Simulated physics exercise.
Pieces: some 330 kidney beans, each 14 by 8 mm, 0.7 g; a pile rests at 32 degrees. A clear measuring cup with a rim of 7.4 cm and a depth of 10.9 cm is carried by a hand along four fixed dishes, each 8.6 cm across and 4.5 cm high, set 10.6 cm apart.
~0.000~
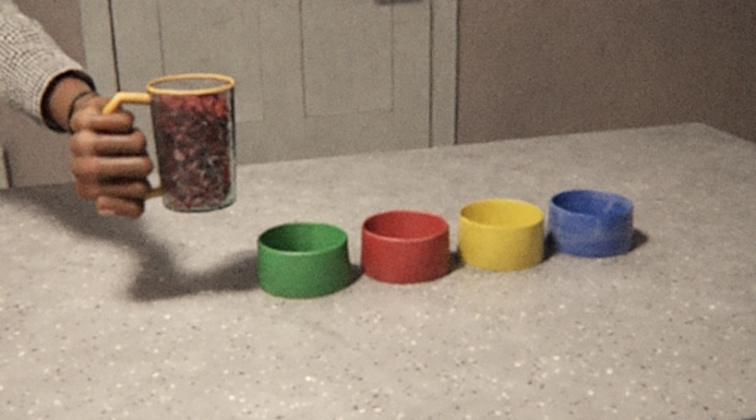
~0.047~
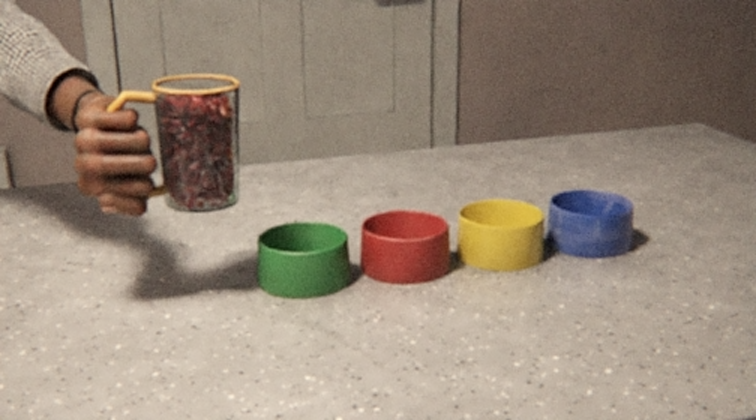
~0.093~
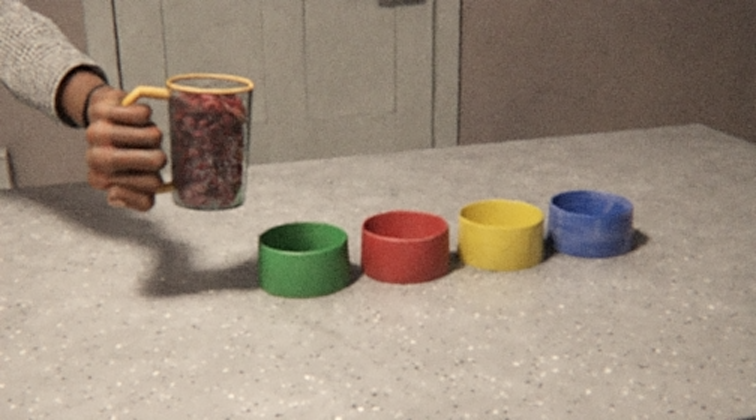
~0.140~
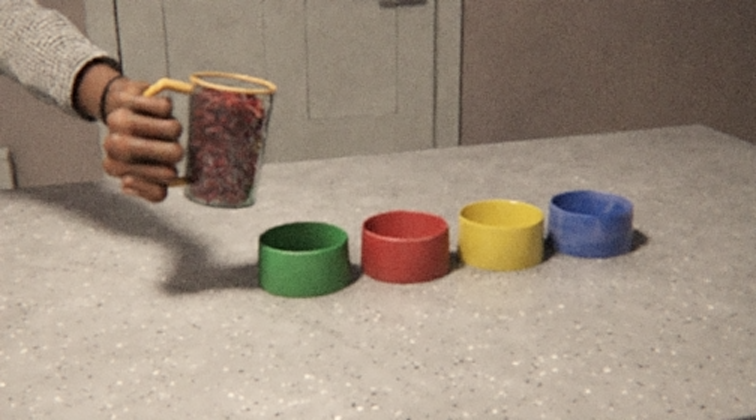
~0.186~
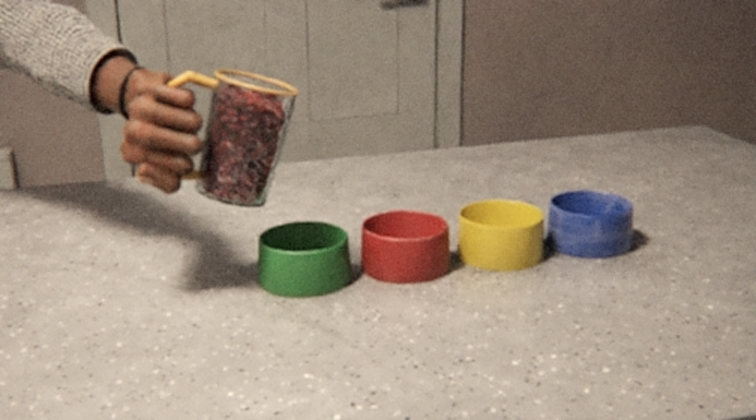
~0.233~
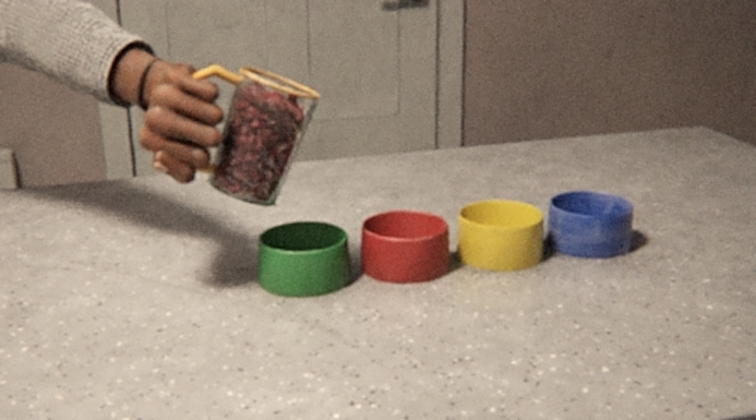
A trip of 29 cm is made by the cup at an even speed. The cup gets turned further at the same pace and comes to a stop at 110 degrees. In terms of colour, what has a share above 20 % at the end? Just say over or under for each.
In the end red dish: It should take in a fifth at the most; blue dish: It should take in more than a fifth; green dish: It should take in a fifth at the most; yellow dish: It should take in a fifth at the most; counter: It should take in more than a fifth.
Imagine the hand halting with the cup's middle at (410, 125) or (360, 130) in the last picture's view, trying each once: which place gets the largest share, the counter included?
The biggest share goes to yellow first, then to red.
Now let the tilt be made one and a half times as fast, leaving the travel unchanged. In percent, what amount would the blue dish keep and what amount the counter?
Then blue would get 50 and the counter 30.
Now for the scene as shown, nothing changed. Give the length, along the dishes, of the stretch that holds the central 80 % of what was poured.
The stretch is around 9 cm long.
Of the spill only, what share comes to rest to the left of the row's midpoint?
About 0 percent.
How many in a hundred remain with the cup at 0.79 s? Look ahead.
Load share: Near 95 percent.
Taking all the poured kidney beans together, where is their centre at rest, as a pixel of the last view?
Resting centre estimate: Around (568, 234).
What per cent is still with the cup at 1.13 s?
Roughly 30 %.
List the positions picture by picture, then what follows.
The first frame shows cup at (196, 144), tilt 0 degrees, lip at (233, 82), moved 0.0 cm; middle of the pieces at (200, 152); green dish at (303, 237); red dish at (405, 225); yellow dish at (501, 214); blue dish at (592, 203).
The second frame shows cup at (199, 143), tilt 1 degrees, lip at (238, 82), moved 0.3 cm; middle of the pieces at (204, 152).
The third frame shows cup at (210, 143), tilt 5 degrees, lip at (252, 84), moved 1.2 cm; middle of the pieces at (213, 151).
The fourth frame shows cup at (227, 141), tilt 10 degrees, lip at (274, 87), moved 2.8 cm; middle of the pieces at (229, 150).
The fifth frame shows cup at (244, 139), tilt 16 degrees, lip at (296, 91), moved 4.3 cm; middle of the pieces at (246, 149).
The sixth frame shows cup at (261, 138), tilt 22 degrees, lip at (317, 96), moved 5.9 cm; middle of the pieces at (262, 147); green dish at (303, 237); red dish at (405, 225); yellow dish at (501, 214); blue dish at (591, 204). Its pace works out near 130 degrees a second; the hand travels 34 cm a second.
After 0.57 s, tilt 65 degrees; cup holds 100 %.
After 0.79 s, tilt 93 degrees; cup holds 95 %.
After 1.13 s, tilt 110 degrees; cup holds 30 %, blue 40 %.
In the end, at 2.6 s, red 0 %, blue 50 %, green 0 %, yellow 0 %, counter 45 %.
